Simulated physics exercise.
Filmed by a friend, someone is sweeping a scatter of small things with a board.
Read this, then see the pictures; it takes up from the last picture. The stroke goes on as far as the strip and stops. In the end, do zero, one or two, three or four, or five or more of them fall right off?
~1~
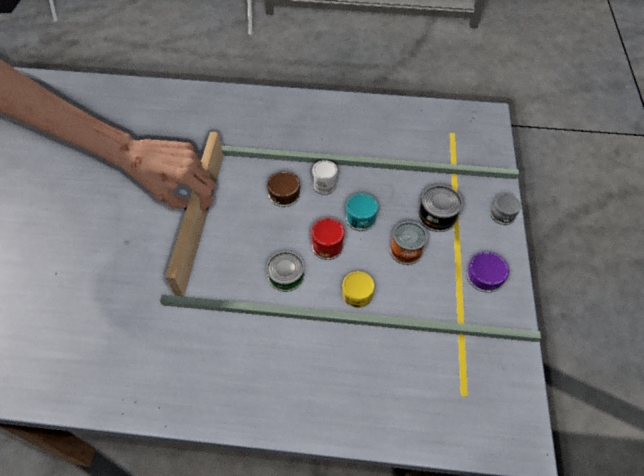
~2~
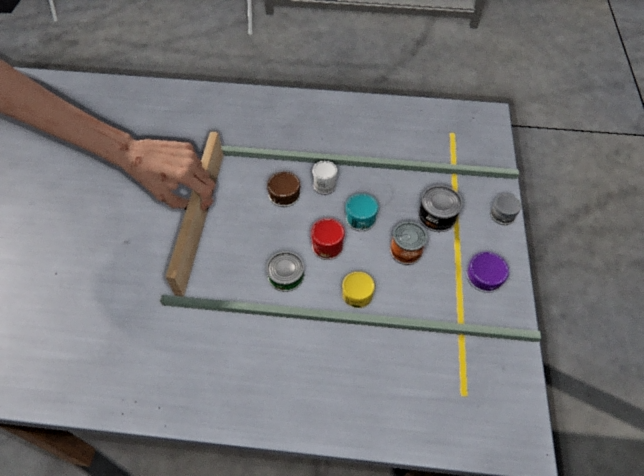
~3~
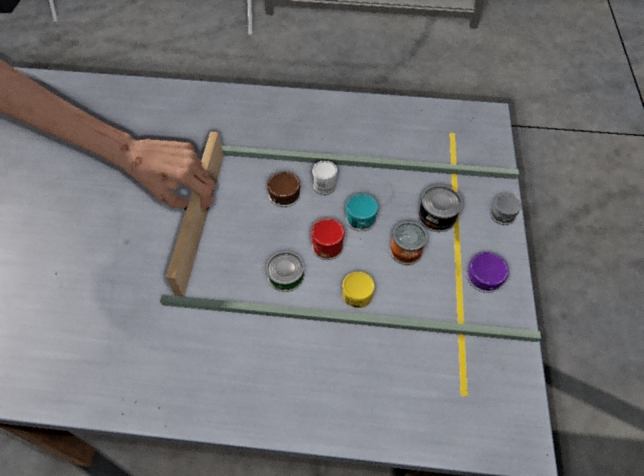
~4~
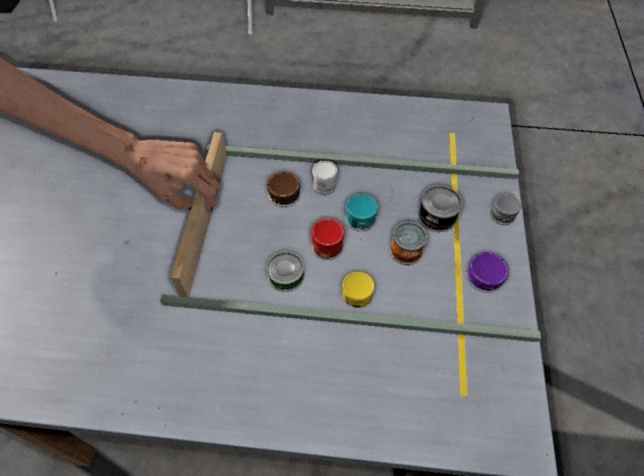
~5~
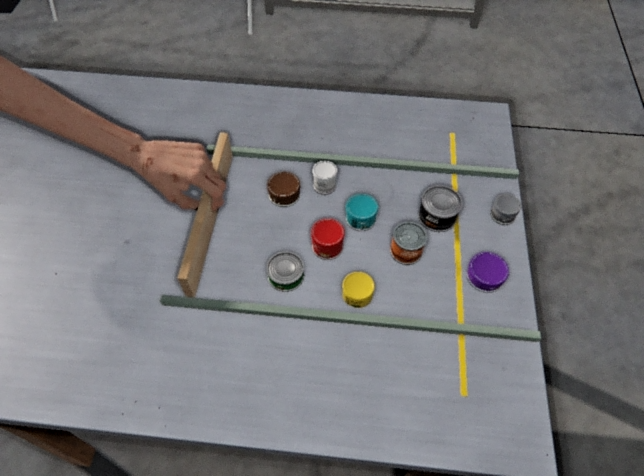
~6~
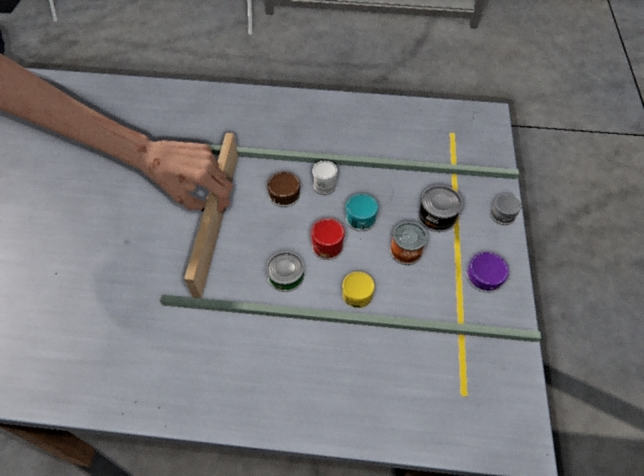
The number of pieces cleared off the edge is going to be one or two exactly.
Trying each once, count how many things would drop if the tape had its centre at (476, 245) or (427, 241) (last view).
Per try: 1; 0.
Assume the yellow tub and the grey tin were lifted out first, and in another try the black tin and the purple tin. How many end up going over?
0 in the first case and 0 in the second.
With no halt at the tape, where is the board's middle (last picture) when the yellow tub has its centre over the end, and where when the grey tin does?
Approx. (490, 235) / approx. (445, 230) for the other.
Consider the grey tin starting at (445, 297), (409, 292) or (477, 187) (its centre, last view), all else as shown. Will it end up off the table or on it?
Taking the three spots in turn, the grey tin holds its place, then holds its place, then holds its place.
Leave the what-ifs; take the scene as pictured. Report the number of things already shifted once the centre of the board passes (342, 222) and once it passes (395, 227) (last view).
The first number is 6, the next one 8.
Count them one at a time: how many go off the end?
Count of fallen: 1.
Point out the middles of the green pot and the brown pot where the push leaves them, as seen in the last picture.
Near (479, 288) and (473, 204).
Soon after, none off yet; grey tin at rest near (505, 210); purple tin at rest near (487, 272); black tin at rest near (440, 209).
In the end, the number that fall off is one or two; gone, grey tin.
